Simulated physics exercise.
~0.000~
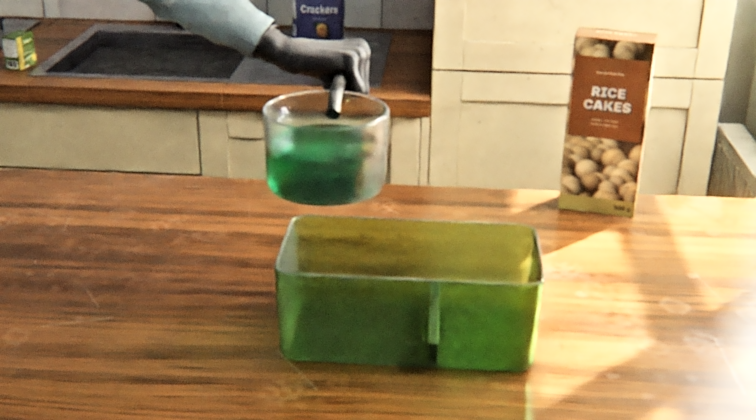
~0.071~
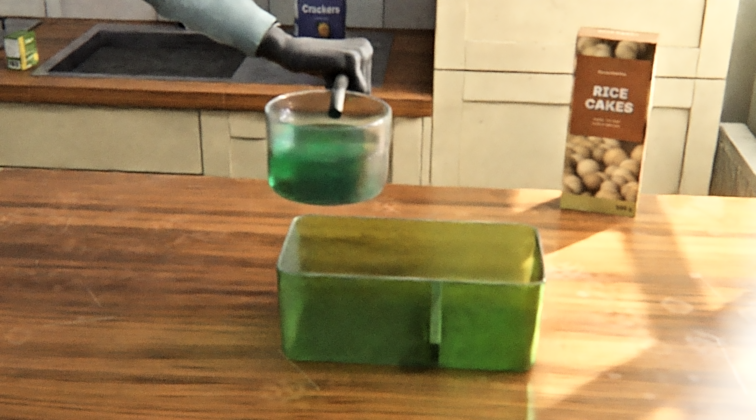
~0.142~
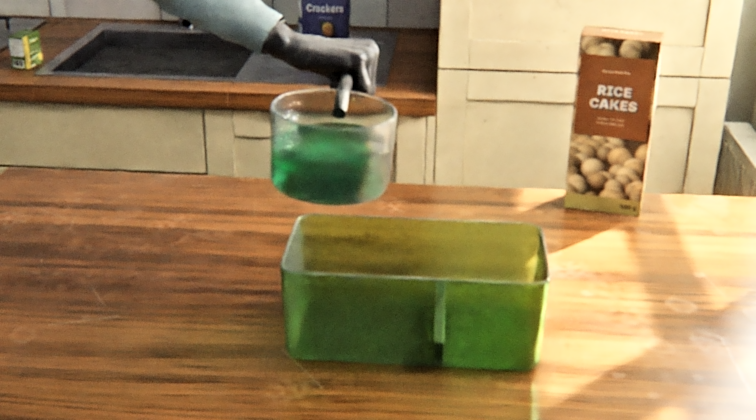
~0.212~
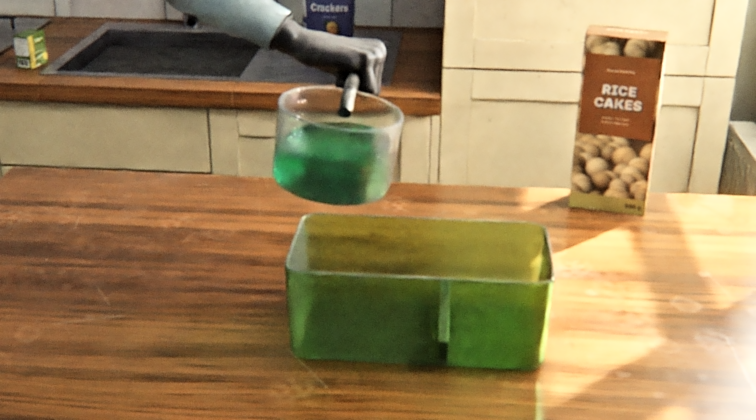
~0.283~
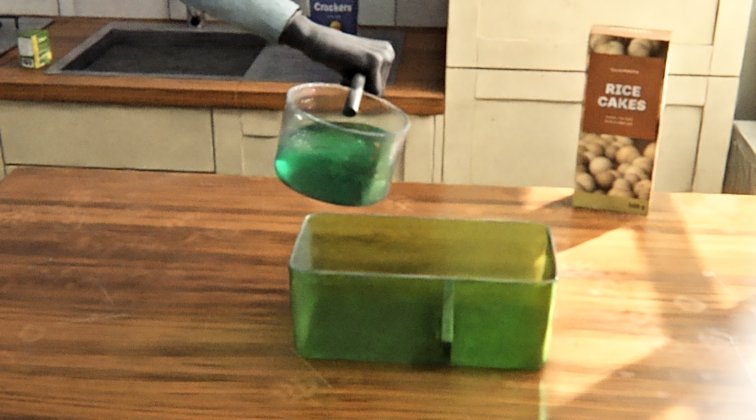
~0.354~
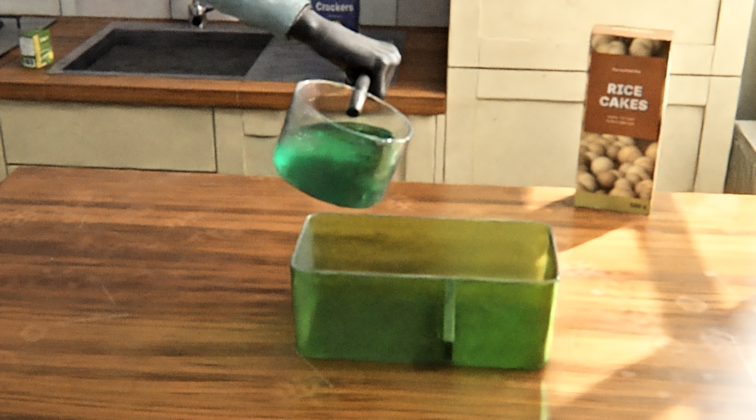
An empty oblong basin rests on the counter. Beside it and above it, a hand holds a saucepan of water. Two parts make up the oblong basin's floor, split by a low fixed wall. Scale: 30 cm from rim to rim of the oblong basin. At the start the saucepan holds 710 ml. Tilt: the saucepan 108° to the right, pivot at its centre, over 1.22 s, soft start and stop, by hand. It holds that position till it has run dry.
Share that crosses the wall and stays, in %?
44 %.
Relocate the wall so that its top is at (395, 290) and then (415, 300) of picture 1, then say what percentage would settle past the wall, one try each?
90 per cent first, 65 per cent second.
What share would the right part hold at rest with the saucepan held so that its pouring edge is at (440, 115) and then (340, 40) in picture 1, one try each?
Try 1: Approx. 70 %; try 2: Approx. 15 %.
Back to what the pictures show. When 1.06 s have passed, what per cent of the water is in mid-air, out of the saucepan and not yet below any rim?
Something like 10 per cent of the total.
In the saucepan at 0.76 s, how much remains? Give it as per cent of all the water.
I'd put it near 66 percent.
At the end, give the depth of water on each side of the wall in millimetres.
The left side settles near 14 mm and the right side near 18 mm.
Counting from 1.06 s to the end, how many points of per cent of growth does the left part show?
About 24 percent, give or take.
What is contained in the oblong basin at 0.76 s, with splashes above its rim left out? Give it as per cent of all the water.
About 9%.
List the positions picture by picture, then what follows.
Tilt 0°; pouring edge (387, 113); surface from (270, 138) to (384, 143); the oblong basin's rim runs from (284, 244) to (540, 255); the wall's top is at (434, 312), in the first picture.
Tilt 1°; pouring edge (390, 114); surface from (271, 138) to (386, 143), in the second picture.
Tilt 4°; pouring edge (395, 116); surface from (275, 138) to (390, 143), in the third picture.
Tilt 8°; pouring edge (402, 120); surface from (280, 137) to (395, 141), in the fourth picture.
Tilt 14°; pouring edge (408, 126); surface from (283, 136) to (400, 142), in the fifth picture.
Tilt 21°; pouring edge (411, 134); surface from (282, 136) to (405, 143), in the sixth picture.
After 0.76 s the tilt is 75° and 67 per cent is still to pour, 4 is left of the wall and 5 right of it.
After 1.06 s the tilt is 104° and 15 per cent is still to pour, 31 is left of the wall and 44 right of it.
After 1.38 s the tilt is 108° and 1 per cent is still to pour, 55 is left of the wall and 43 right of it.
After 1.72 s the tilt is 108° and 0 per cent is still to pour, 55 is left of the wall and 44 right of it.
In the end 55 per cent lies left of the wall, 44 right of it and 1 outside.
